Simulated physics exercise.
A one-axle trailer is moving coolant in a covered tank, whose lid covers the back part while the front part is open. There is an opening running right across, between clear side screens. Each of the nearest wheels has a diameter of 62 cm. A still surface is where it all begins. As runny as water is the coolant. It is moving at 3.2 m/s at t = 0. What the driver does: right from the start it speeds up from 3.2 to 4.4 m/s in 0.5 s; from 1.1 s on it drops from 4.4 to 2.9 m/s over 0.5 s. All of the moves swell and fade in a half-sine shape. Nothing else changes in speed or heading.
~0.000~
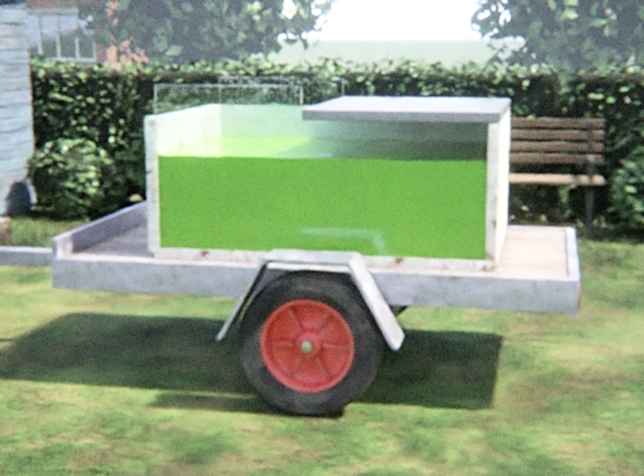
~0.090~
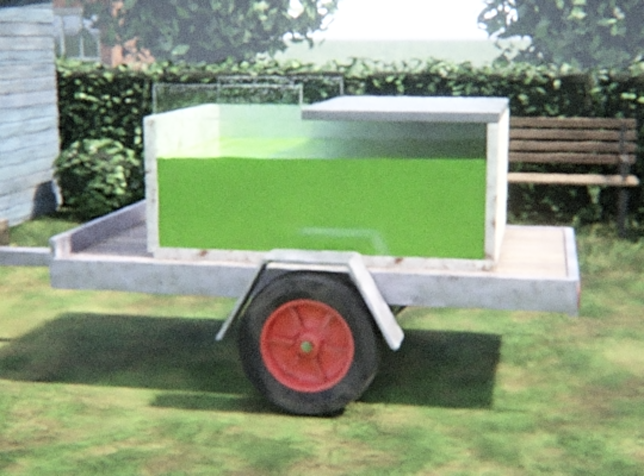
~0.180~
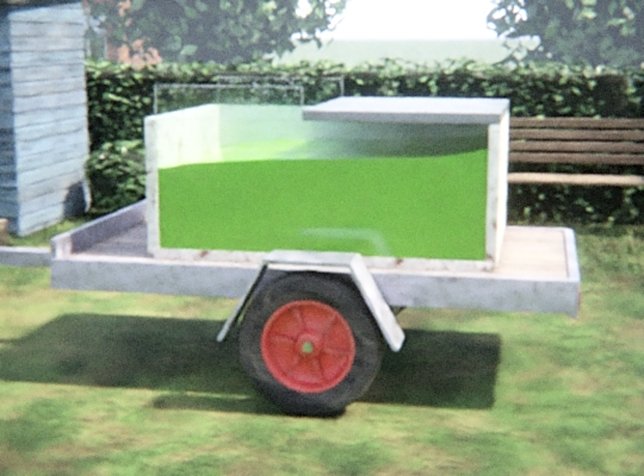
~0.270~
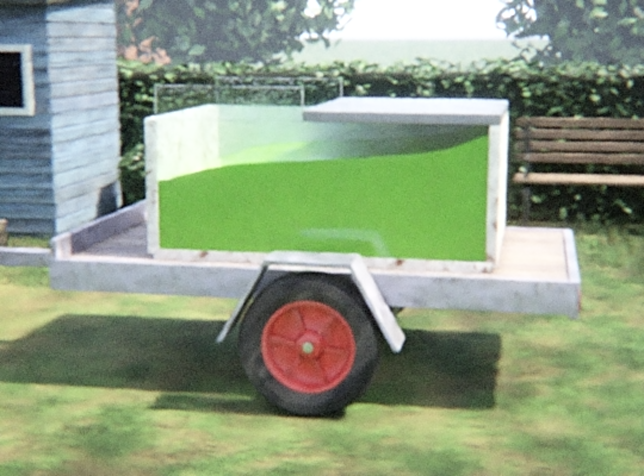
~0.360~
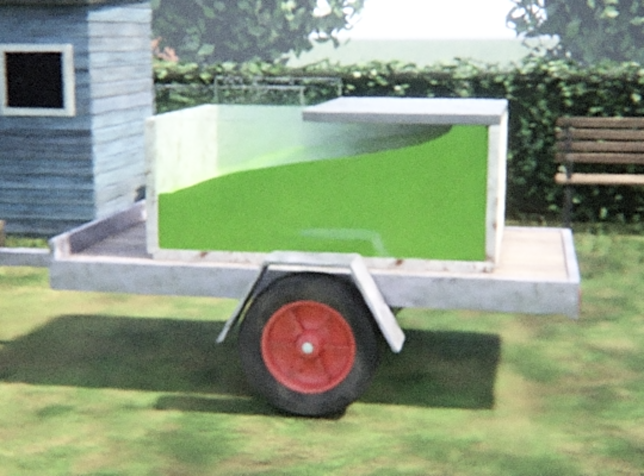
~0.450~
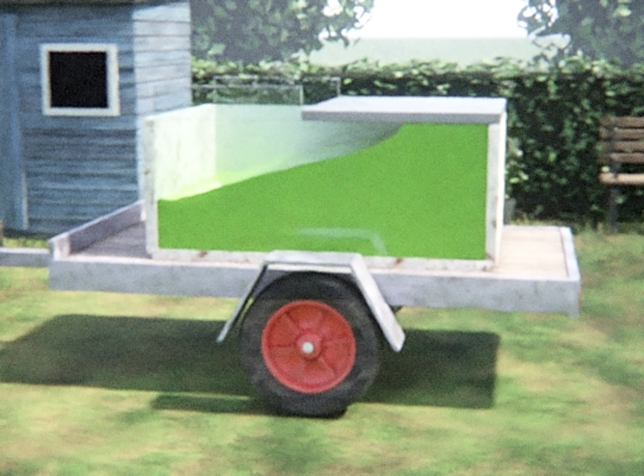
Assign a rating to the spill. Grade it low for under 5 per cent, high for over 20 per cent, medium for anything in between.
Medium loss.
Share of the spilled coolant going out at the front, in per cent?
About 100 per cent.
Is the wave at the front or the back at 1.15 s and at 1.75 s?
First at the forward end, then at the forward end.
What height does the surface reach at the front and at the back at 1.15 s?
Front: 54 cm; back: 40 cm.
Then, 1.15 s in, the surface stands 40 cm at the back and 54 cm at the front; 1 per cent is out, over the front.
Then, 1.75 s in, the surface stands 11 cm at the back and 63 cm at the front; 14 per cent is out, over the front.
Then, 2.40 s in, the surface stands 59 cm at the back and 29 cm at the front; 12 per cent is out, over the front.
Then, 4.49 s in, 12 per cent is out, over the front, 79 of 645 litres.
